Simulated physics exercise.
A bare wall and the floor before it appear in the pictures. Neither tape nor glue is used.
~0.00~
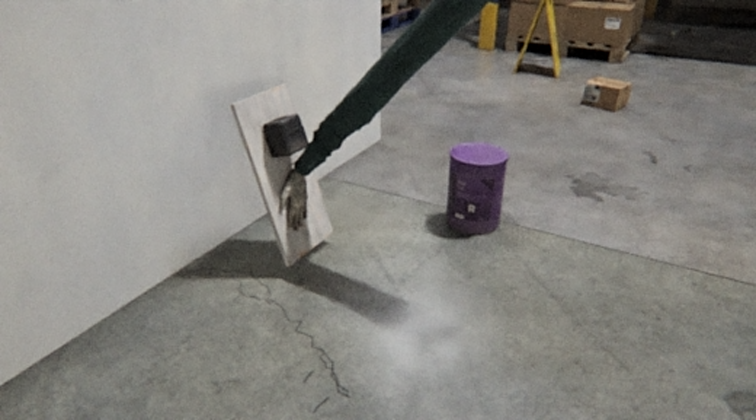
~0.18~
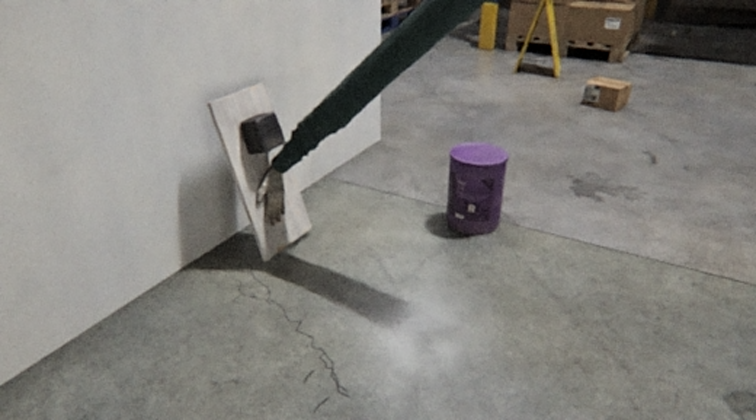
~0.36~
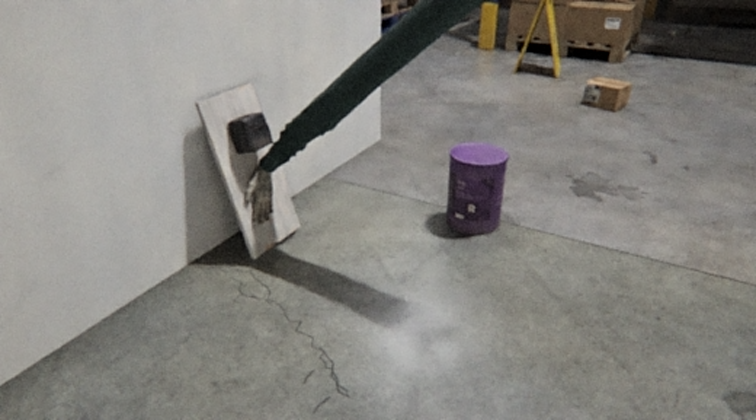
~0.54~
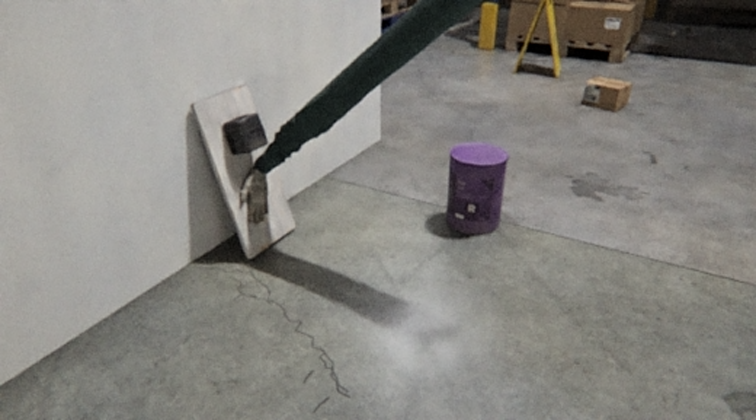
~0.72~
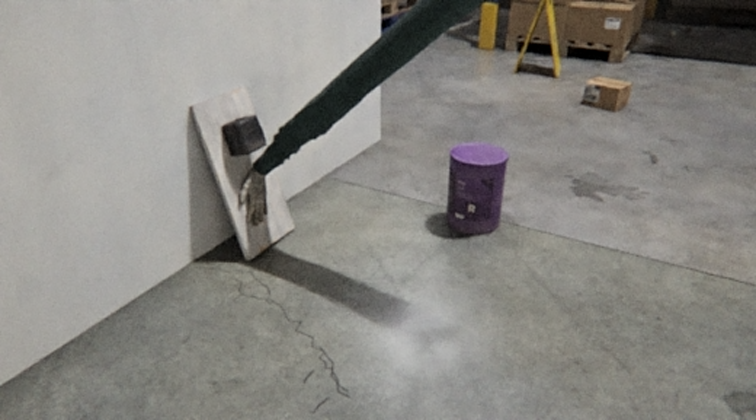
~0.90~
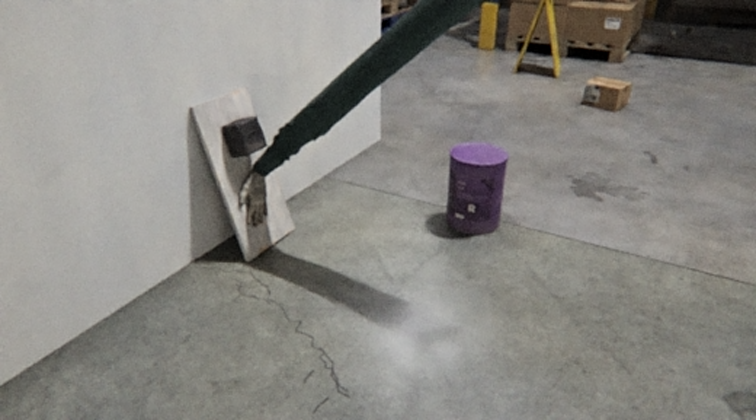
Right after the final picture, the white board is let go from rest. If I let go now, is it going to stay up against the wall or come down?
Stays as set.
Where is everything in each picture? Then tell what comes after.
On its way; white board (287, 175); purple pail (476, 188), in the first picture.
On its way; white board (264, 171); purple pail (476, 188), in the second picture.
On its way; white board (252, 171); purple pail (476, 188), in the third picture.
On its way; white board (248, 171); purple pail (476, 188), in the fourth picture.
Propped up under the hand; white board (247, 173); purple pail (476, 188), in the fifth picture.
Propped up under the hand; white board (247, 174); purple pail (476, 188), in the sixth picture.
Around 1.10 s, nothing moves.
Around 1.40 s, white board resting near (247, 174).
Finally (2.2 s), both still in place. Final places as the last picture's camera would see them, white board near (247, 174). The board stays up.
